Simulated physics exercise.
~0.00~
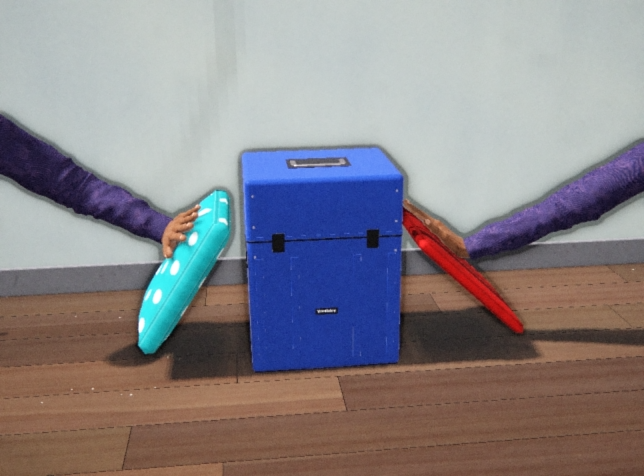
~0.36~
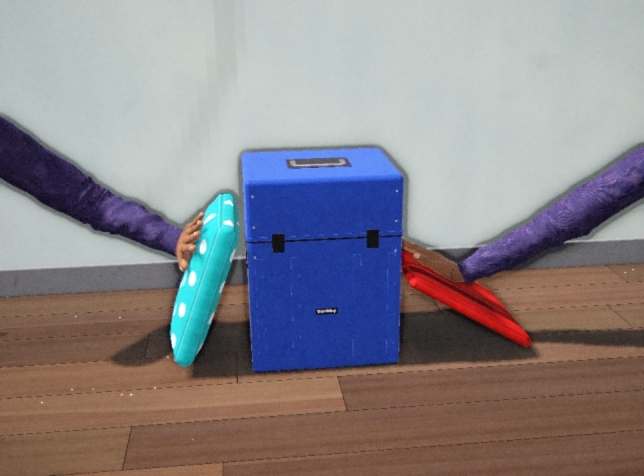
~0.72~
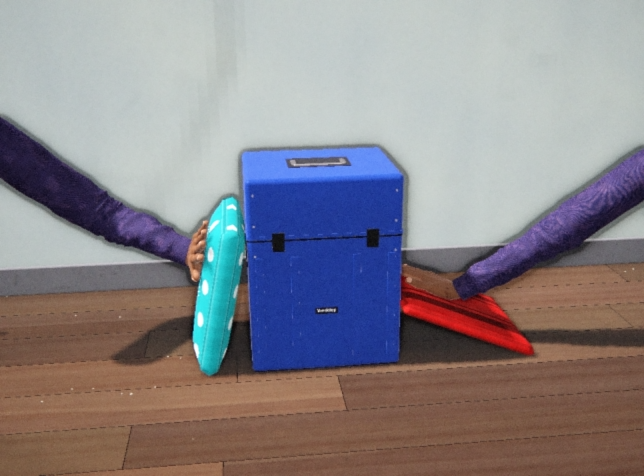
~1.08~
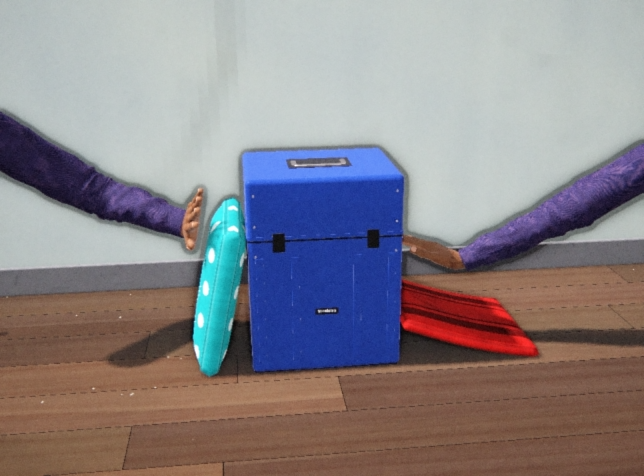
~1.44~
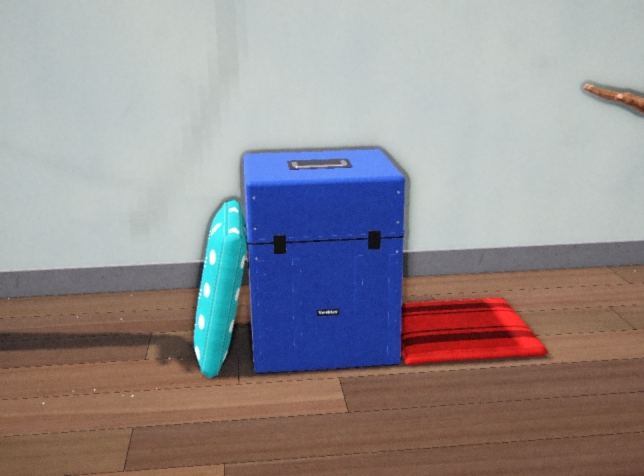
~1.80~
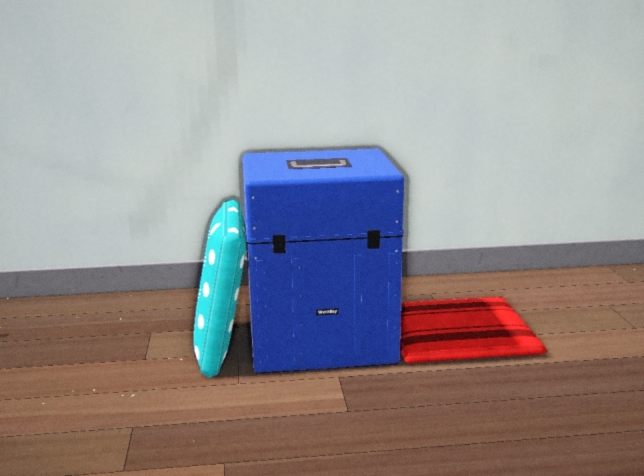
In a room with a smooth wooden floor and a pale wall, a slightly swaying camera looks from the front at a blue chest. Two purple-sleeved arms reach in, the left hand holding a turquoise pillow with white dots and the right a red seat pad. The left hand tips the pillow upright against the chest while the pad sinks lower on the other side. The hands let go and withdraw, and the pad slumps down. At the end the pillow still leans on the chest, and the pad lies flat on the floor.
